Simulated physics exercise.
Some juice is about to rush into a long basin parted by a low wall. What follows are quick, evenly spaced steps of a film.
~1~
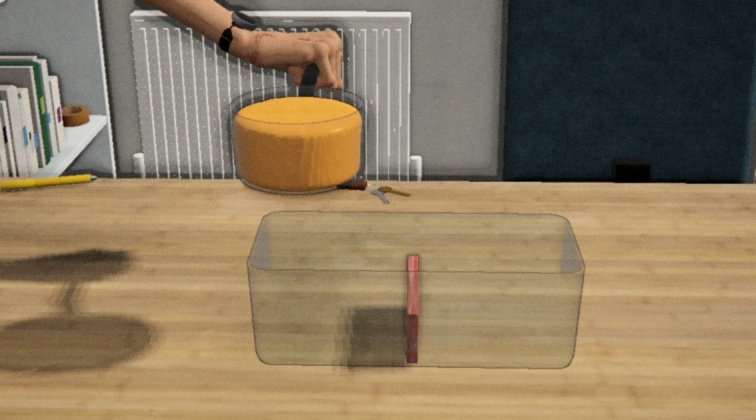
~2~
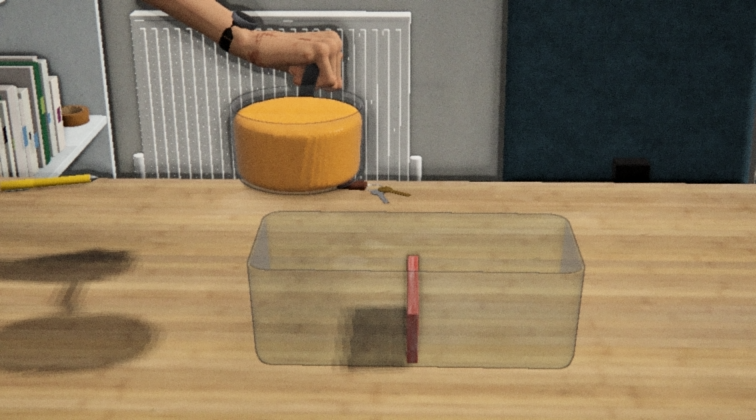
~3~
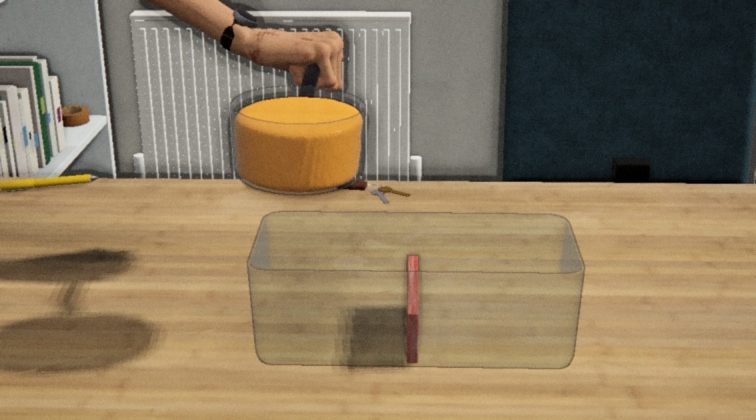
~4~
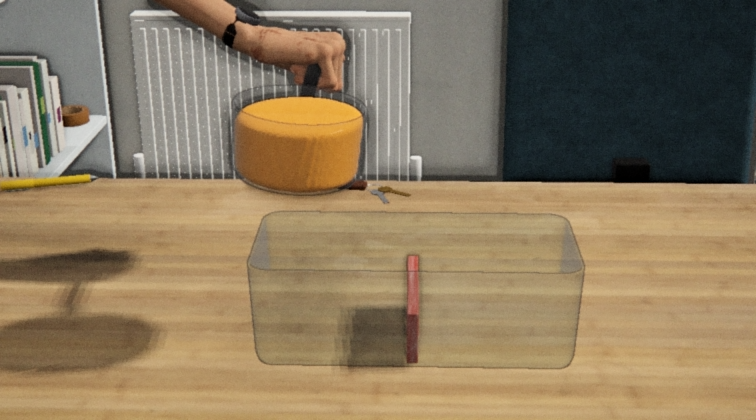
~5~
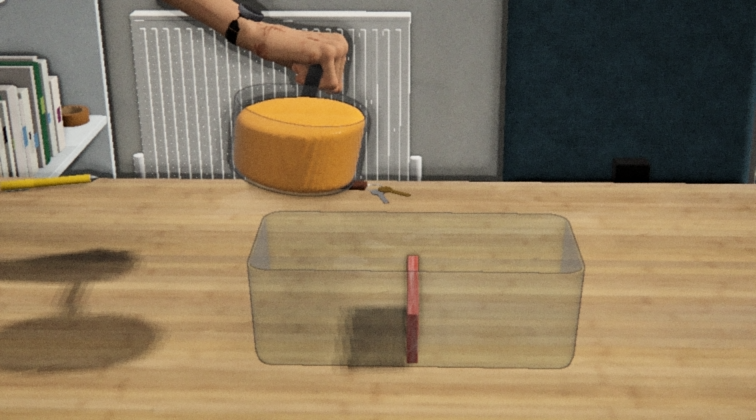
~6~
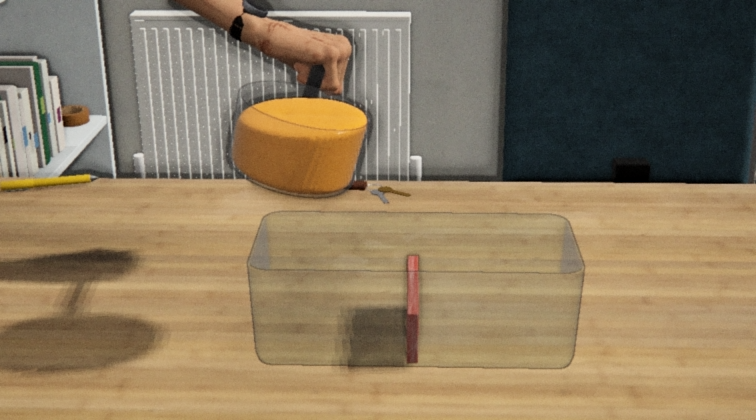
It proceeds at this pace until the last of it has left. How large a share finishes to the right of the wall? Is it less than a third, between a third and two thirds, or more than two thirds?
Middle of three bands.
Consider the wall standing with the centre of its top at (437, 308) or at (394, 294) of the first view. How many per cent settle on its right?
That'd be about 40 percent for the first and about 75 percent for the other.
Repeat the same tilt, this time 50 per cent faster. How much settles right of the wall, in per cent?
Somewhere near 50 percent.
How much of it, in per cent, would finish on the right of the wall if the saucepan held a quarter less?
Close to 45 per cent, more or less.
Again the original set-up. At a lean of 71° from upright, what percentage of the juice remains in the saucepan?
It keeps around 50 per cent at that angle.
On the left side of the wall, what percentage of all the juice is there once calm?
That works out near 40 in every hundred.
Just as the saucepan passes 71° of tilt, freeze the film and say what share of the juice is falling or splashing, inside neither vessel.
I'd reckon some 30 per cent.
A moment on, the saucepan is tipped part way and 48 per cent is still to pour, 3 is left of the wall and 21 right of it.
Next, the saucepan is tipped right over and 5 per cent is still to pour, 31 is left of the wall and 59 right of it.
Then the saucepan is tipped right over and 0 per cent is still to pour, 40 is left of the wall and 59 right of it.
Later the saucepan is tipped right over and 0 per cent is still to pour, 40 is left of the wall and 59 right of it.
At rest 40 per cent lies left of the wall, 60 right of it and 0 outside.
